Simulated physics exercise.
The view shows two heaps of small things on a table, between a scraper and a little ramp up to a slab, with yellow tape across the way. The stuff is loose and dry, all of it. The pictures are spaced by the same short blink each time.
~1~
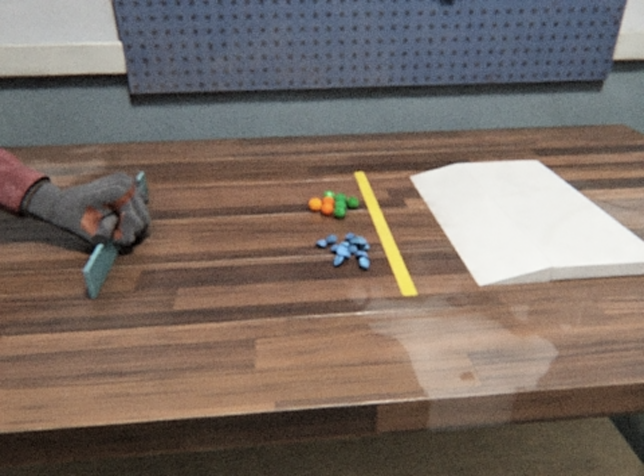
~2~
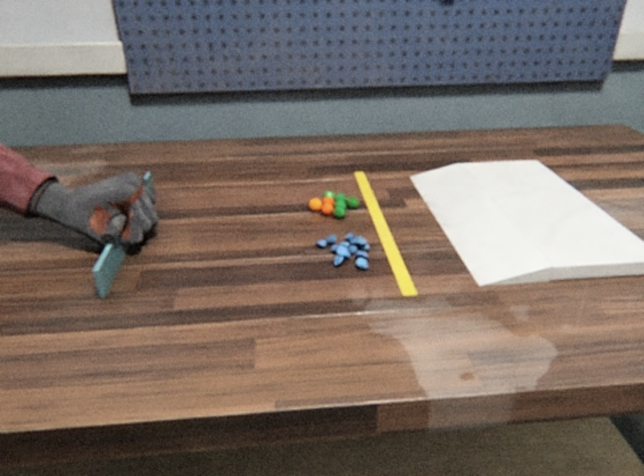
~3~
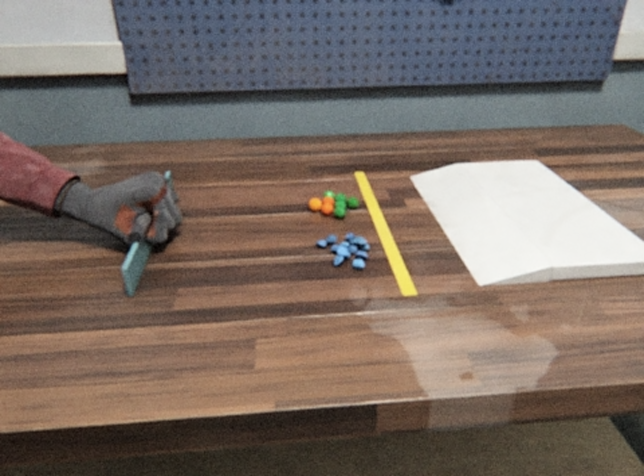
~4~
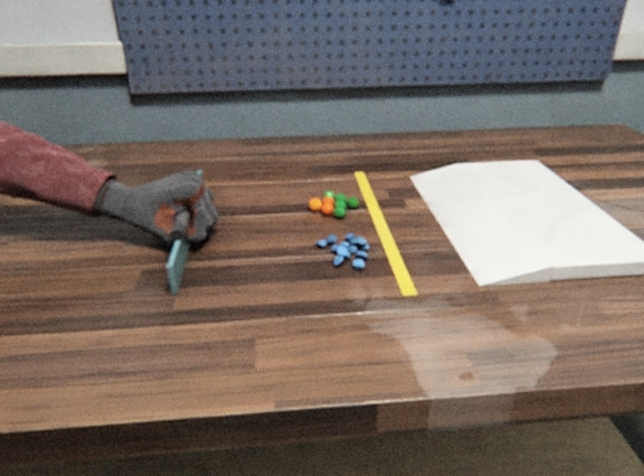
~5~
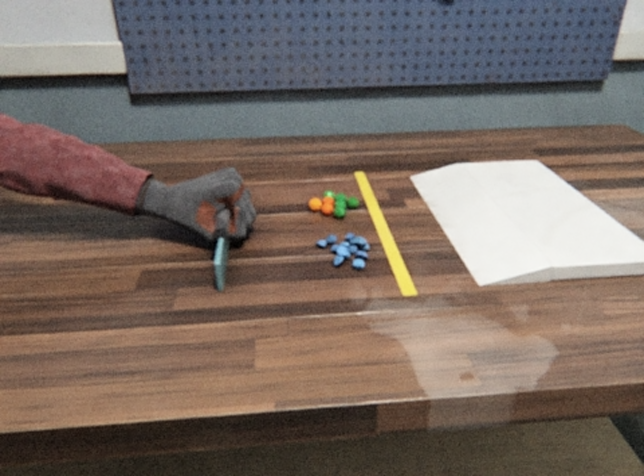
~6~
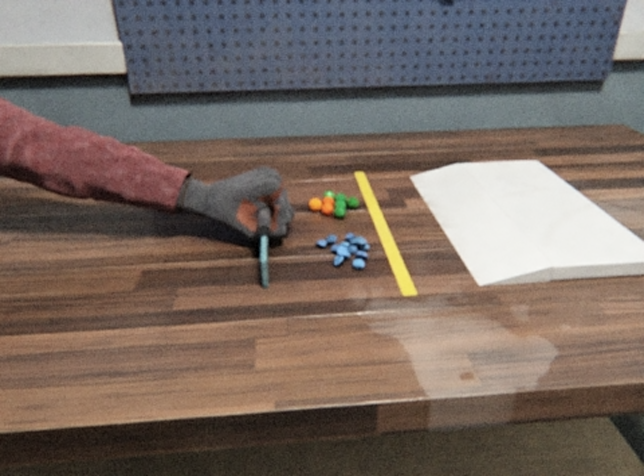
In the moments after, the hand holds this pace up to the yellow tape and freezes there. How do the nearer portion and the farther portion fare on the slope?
The nearer portion? It stays below the top. The farther portion? It clears the top, partly.
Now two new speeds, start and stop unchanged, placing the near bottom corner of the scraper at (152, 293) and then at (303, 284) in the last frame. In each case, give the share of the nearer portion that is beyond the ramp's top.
Lab note: Share about 0 per cent at the first pace, 0 per cent at the second.
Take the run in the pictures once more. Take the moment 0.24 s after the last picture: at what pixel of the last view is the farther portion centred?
Its centre should sit roughly at (411, 200).
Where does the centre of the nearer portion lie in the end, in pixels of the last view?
Somewhere around (455, 240) once nothing moves.
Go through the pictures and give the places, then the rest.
In the first picture, scraper near (94, 274), at rest; yellow tape near (361, 177); top of the ramp near (545, 257); nearer portion near (352, 249), a few aquarium stones; farther portion near (340, 206), a few glass marbles.
In the second picture, scraper near (103, 274); farther portion near (340, 206).
In the third picture, scraper near (131, 272); nearer portion near (352, 249).
In the fourth picture, scraper near (175, 270); farther portion near (340, 206).
In the fifth picture, scraper near (220, 267); nearer portion near (352, 249).
In the sixth picture, scraper near (265, 265); yellow tape near (361, 177); top of the ramp near (545, 257); nearer portion near (352, 249); farther portion near (340, 206).
Then, 0.11 s on from there, scraper still moving, near (335, 202); nearer portion the whole lot short of the ramp; farther portion the whole lot short of the ramp.
Then, 0.24 s on from there, scraper stopped at the yellow tape; nearer portion the whole lot short of the ramp; farther portion the whole lot short of the ramp.
Then, 0.52 s on from there, scraper stopped at the yellow tape; nearer portion near half on the ramp, near half short of the ramp; farther portion the whole lot past the top.
In the end, scraper stopped at the yellow tape; nearer portion none at all past the top, near a third on the ramp, near two thirds short of the ramp; farther portion the whole lot past the top.
